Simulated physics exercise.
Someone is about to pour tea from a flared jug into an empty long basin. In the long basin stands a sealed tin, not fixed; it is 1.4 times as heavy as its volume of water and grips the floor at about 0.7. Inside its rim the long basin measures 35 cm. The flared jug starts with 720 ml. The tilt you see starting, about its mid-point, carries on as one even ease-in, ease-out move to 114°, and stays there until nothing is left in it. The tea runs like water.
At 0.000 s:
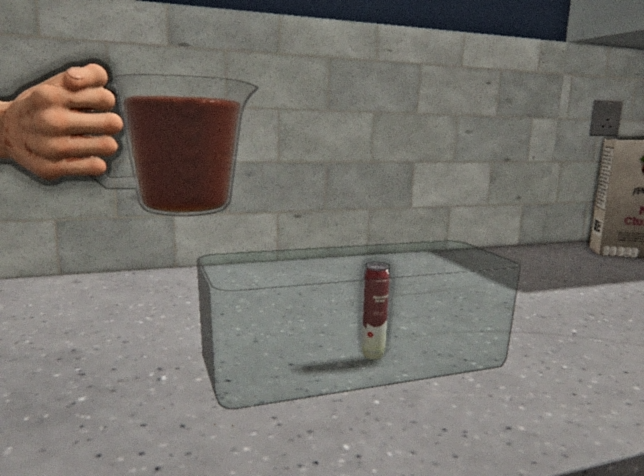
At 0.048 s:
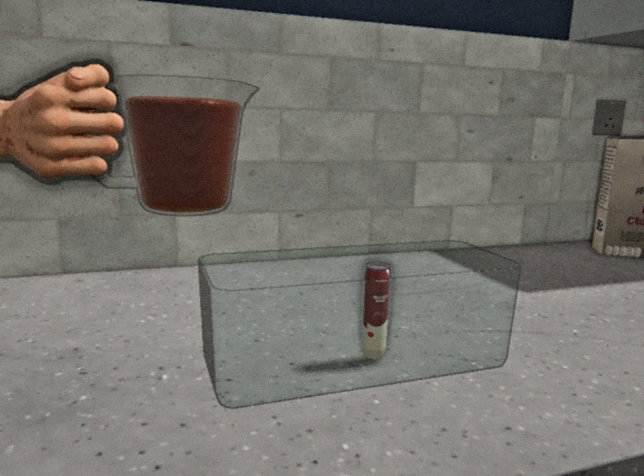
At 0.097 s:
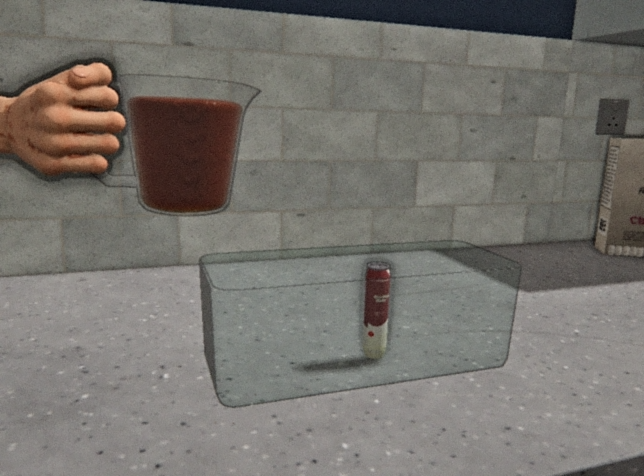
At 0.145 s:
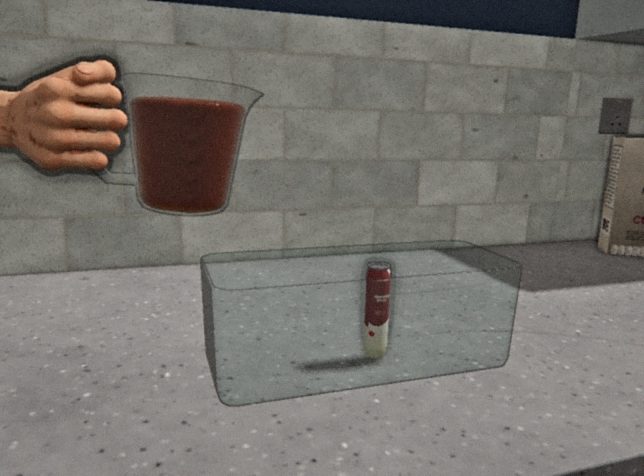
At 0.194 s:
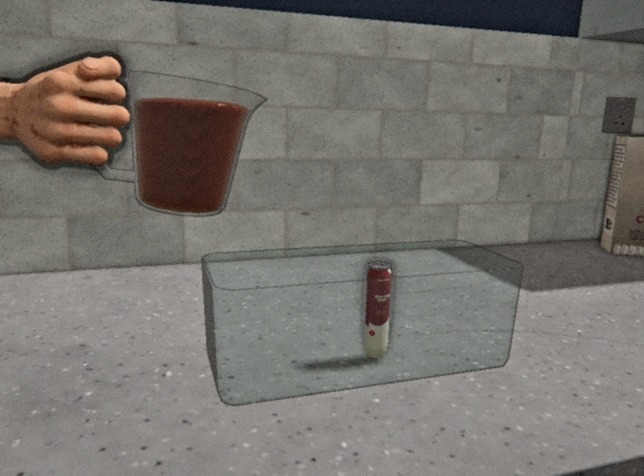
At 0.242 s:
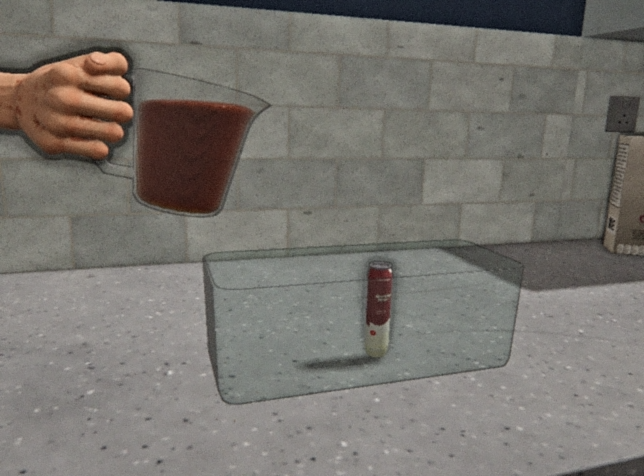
The clip shows a hand holding a flared jug of reddish-brown liquid above and to the left of a clear long basin with a small red-and-white tin inside; the jug stays level at first, then tilts slightly to the right.
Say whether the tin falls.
The tin remains upright.
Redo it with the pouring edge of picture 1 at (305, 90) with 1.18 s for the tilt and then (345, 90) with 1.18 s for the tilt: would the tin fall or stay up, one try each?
First it falls; then it topples.
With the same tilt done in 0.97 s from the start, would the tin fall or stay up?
Then it stays up.
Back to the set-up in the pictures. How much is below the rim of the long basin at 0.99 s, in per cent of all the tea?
Near 76 in a hundred.
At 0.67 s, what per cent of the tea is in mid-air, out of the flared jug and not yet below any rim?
About 20 per cent.
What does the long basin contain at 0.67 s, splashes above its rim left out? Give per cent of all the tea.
About 10 per cent.
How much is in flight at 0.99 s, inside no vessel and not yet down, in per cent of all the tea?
About 12 per cent.
After 0.67 s the tilt is 70° and 72 per cent is still to pour; the tin stands where it began.
After 0.99 s the tilt is 107° and 12 per cent is still to pour; the tin stands where it began.
After 1.32 s the tilt is 114° and 0 per cent is still to pour; the tin stands where it began.
After 1.68 s the tilt is 114° and 0 per cent is still to pour; the tin stands where it began.
In the end the tin stands where it began.
